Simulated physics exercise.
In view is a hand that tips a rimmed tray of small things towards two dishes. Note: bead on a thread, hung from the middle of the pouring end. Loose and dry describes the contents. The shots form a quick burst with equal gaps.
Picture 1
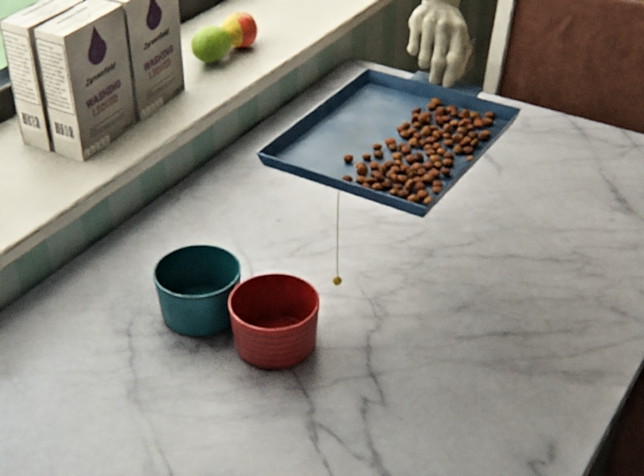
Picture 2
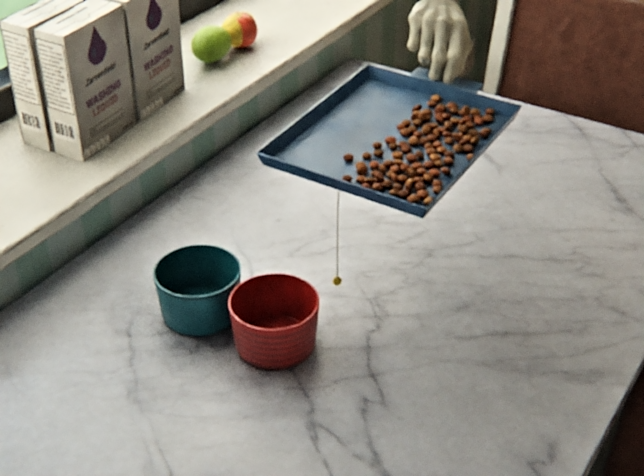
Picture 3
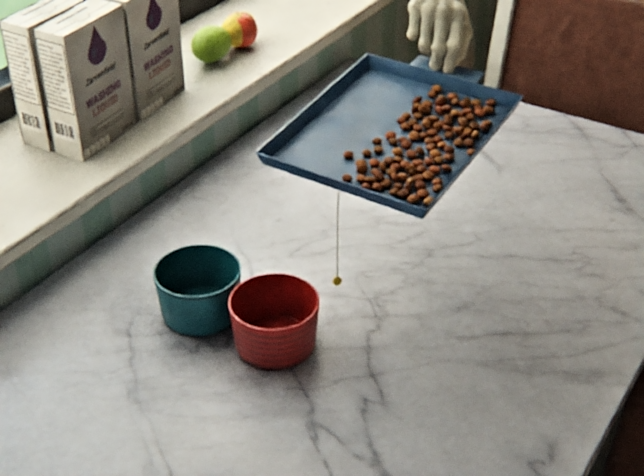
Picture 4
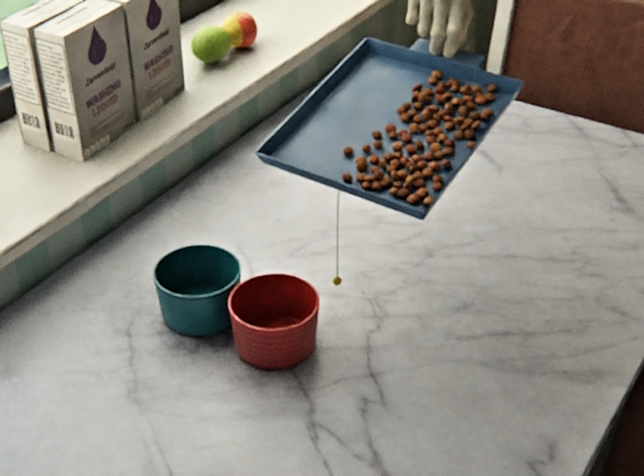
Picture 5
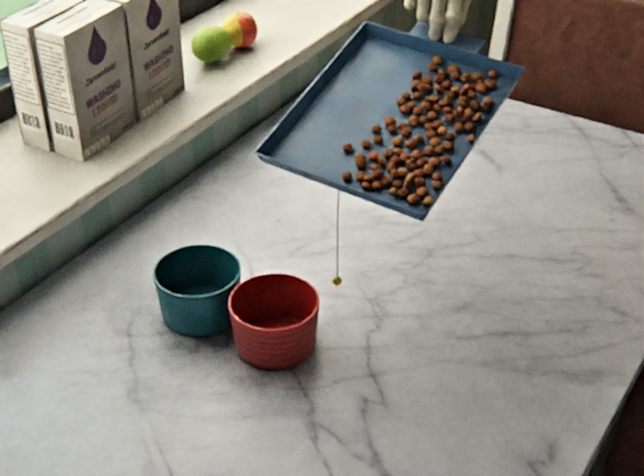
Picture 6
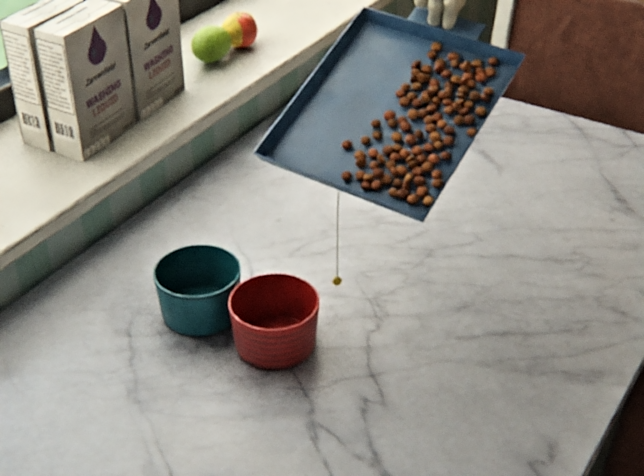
On a marble table by a windowsill, a pale hand steadily tilting a blue tray of brown kibble near teal and red dishes.
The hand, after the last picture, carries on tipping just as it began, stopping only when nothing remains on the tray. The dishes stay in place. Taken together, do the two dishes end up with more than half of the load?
No.
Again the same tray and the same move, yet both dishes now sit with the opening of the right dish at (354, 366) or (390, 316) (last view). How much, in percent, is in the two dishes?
Close to 30 in a hundred, then close to 50 in a hundred.
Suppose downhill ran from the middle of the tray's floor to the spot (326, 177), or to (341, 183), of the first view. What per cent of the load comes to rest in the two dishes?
First case: 60 %; second case: 40 %.
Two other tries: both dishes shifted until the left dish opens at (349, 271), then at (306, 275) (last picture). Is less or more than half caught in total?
Taking the places in turn, it's shy of half and then shy of half.
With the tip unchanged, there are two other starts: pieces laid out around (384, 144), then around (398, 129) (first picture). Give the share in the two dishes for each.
Close to 30 and close to 20 per cent.
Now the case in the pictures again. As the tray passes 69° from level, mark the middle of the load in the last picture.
The centre of the load shows up near (389, 200) in the last view.
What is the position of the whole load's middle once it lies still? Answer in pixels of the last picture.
Centre at rest: Close to (369, 391).
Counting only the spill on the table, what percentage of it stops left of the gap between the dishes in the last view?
Estimate: About 0 in every hundred.
Soon, tray tipped steeply; most on the tray; about a quarter in the air.
A while on, tray tipped past a quarter turn; a stray few on the tray; a stray few in the right dish; most outside both; about a quarter in the air.
Towards the end, tray tipped past a quarter turn; a small part in the right dish; nearly all outside both.
Finally, tray tipped past a quarter turn; a small part in the right dish; none in the left dish; nearly all outside both.
